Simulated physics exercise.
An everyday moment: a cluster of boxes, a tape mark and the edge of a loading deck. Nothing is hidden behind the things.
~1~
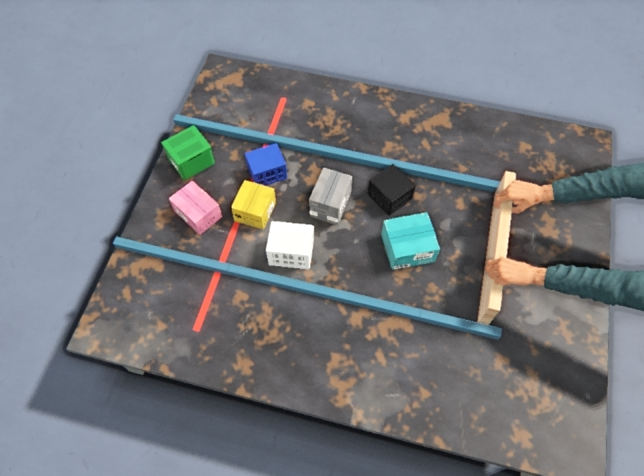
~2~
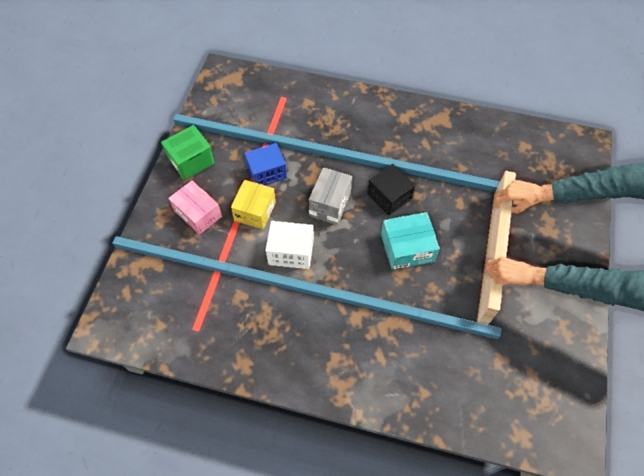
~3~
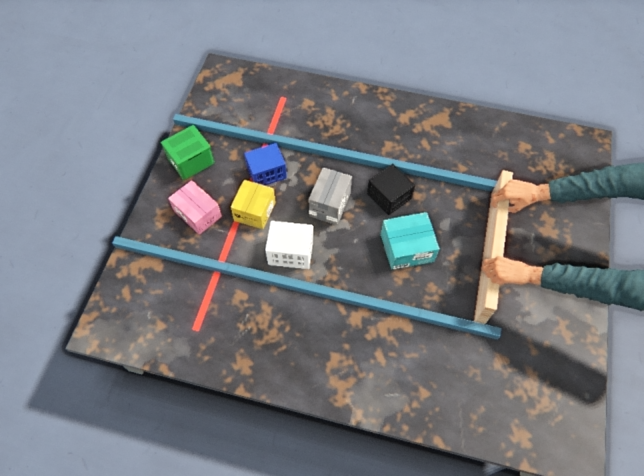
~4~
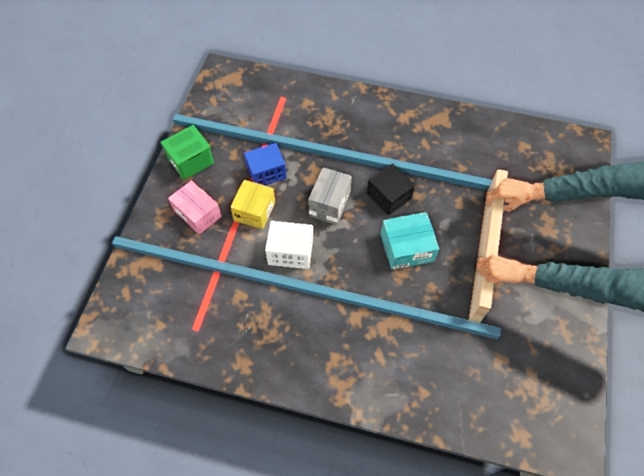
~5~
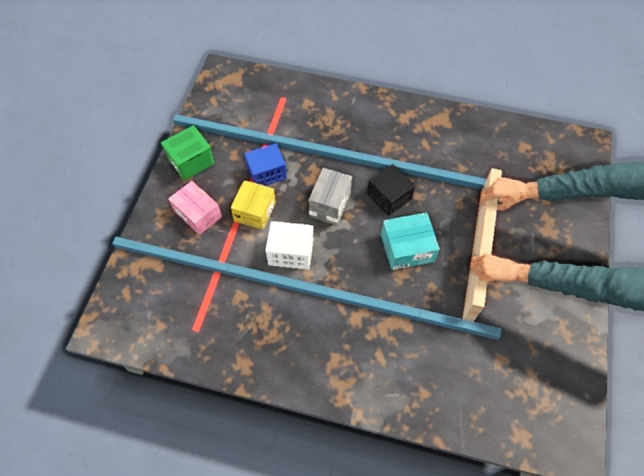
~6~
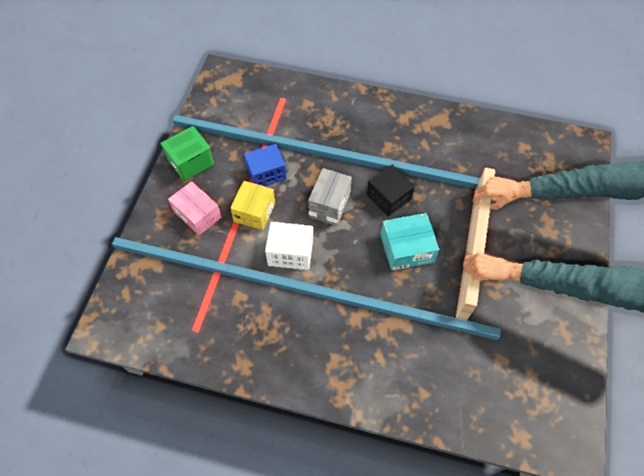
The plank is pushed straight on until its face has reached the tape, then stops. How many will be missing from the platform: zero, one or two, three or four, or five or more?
In the end the number that fall off is zero.
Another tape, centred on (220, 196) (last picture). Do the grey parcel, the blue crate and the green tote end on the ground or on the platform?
The grey parcel survives, the blue crate stays on, the green tote falls.
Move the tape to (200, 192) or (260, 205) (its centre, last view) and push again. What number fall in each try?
The counts: 4 and 0.
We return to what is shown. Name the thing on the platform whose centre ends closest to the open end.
That is the green tote.
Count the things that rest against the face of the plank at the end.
In contact: 3.
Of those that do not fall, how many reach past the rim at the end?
Overhanging: 1.
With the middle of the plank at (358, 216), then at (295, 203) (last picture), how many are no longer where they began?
The counts are 3 and 7.
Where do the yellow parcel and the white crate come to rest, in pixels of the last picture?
The yellow parcel at (175, 200), the white crate at (210, 225).
A little later, none off yet; green tote at rest near (188, 154); pink parcel at rest near (195, 208); blue crate at rest near (266, 167).
Next, none off yet; green tote at rest near (188, 154); pink parcel moving near (191, 209); blue crate shifted a little near (253, 157).
When it is over, the number that fall off is zero.
